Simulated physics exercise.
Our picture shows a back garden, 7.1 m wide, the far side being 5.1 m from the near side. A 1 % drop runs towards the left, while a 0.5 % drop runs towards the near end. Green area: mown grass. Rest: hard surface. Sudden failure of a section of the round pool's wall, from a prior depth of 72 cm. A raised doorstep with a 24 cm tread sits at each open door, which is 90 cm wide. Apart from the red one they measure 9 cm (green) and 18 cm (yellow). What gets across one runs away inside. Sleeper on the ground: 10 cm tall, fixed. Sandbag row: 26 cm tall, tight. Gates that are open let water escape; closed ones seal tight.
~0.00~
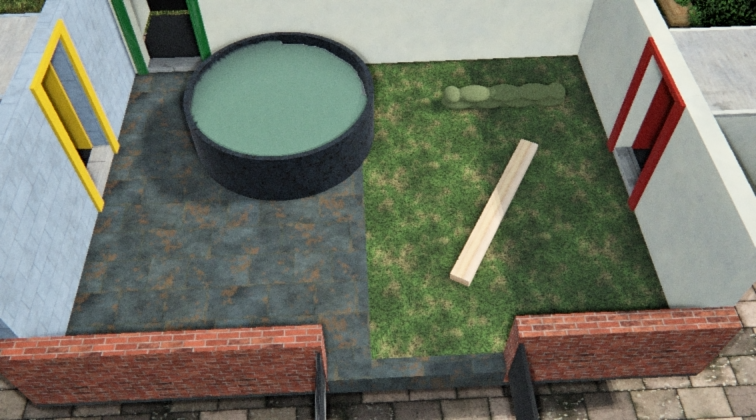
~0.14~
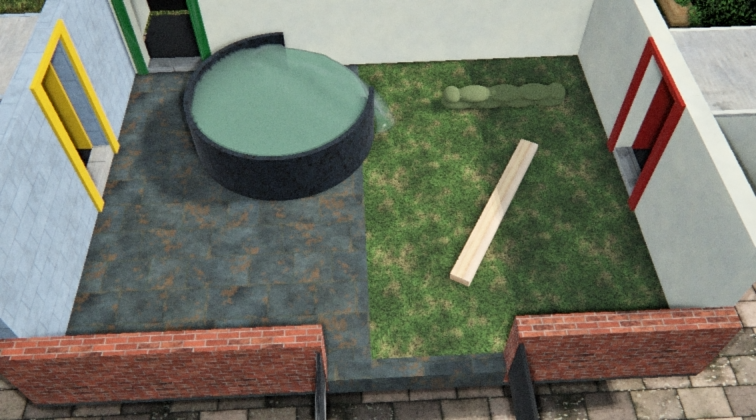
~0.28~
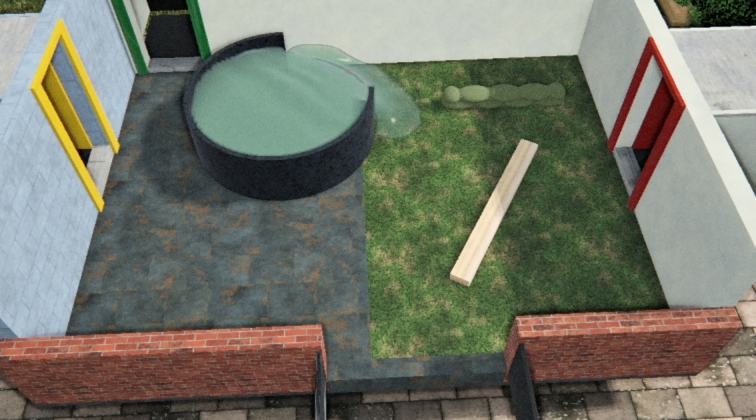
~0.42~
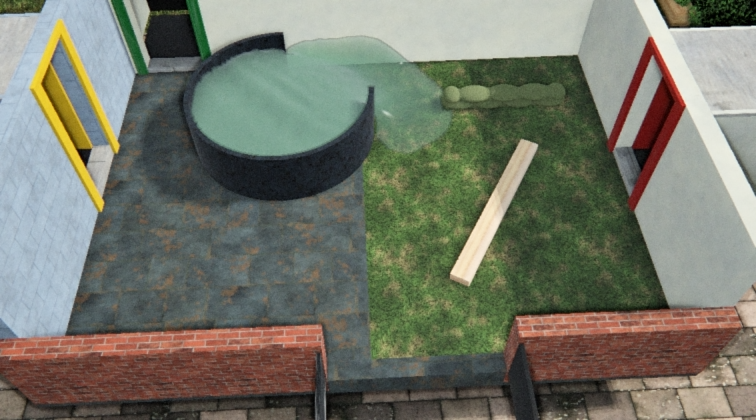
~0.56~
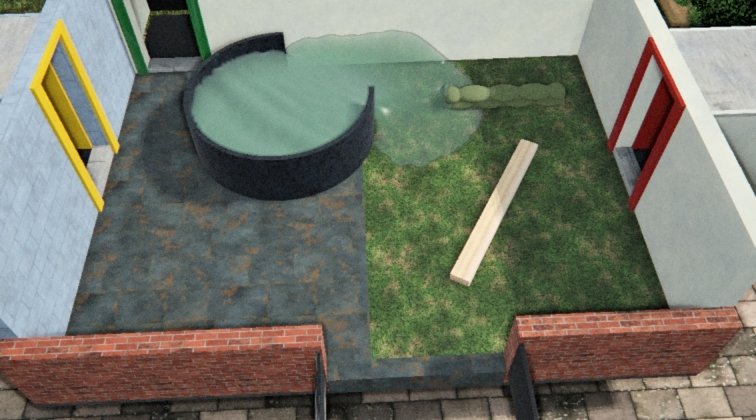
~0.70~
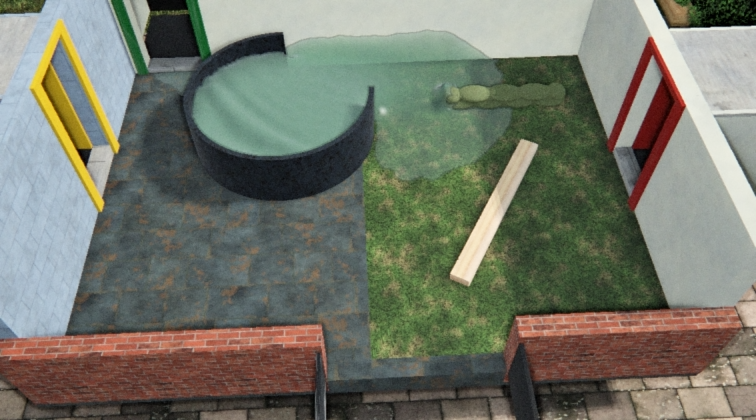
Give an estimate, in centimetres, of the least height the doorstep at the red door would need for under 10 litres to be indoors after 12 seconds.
Some 7.5 cm above the ground.
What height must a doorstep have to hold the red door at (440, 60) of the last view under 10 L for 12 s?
26 cm.
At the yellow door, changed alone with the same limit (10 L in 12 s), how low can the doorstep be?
At yellow, roughly 6.5 cm.
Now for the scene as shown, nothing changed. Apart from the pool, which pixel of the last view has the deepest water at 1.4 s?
Near (329, 67).
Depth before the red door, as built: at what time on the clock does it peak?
Peak time: About 2.8 s.
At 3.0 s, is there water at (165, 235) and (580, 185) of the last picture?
Taking them as asked: Spared, then awash.
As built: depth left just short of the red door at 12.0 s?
Some 6.5 cm.
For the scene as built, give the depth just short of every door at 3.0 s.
Reading in centimetres: Green = 3, yellow = 4, red = 11.
After 1.4 s water covers 25 % of the floor, deepest (52 cm) near (329, 67); it has not reached the red door.
After 3.0 s water covers 50 % of the floor, deepest (42 cm) near (563, 57); 11 cm at the red door, 0 litres in over its 10 cm doorstep.
After 12.0 s water covers 95 % of the floor, deepest (14 cm) near (132, 90); 7 cm at the red door, 1 litre in over its 10 cm doorstep.
At the red door as built, the water arrived by 2.2 s and peaked near 11 cm at 2.8 s.
Run again over the same 12 s with other heights there, 16 litres in over 6.5 cm, 4 litres over 8.5 cm. The limit of 10 litres is kept from about 7.5 cm up.
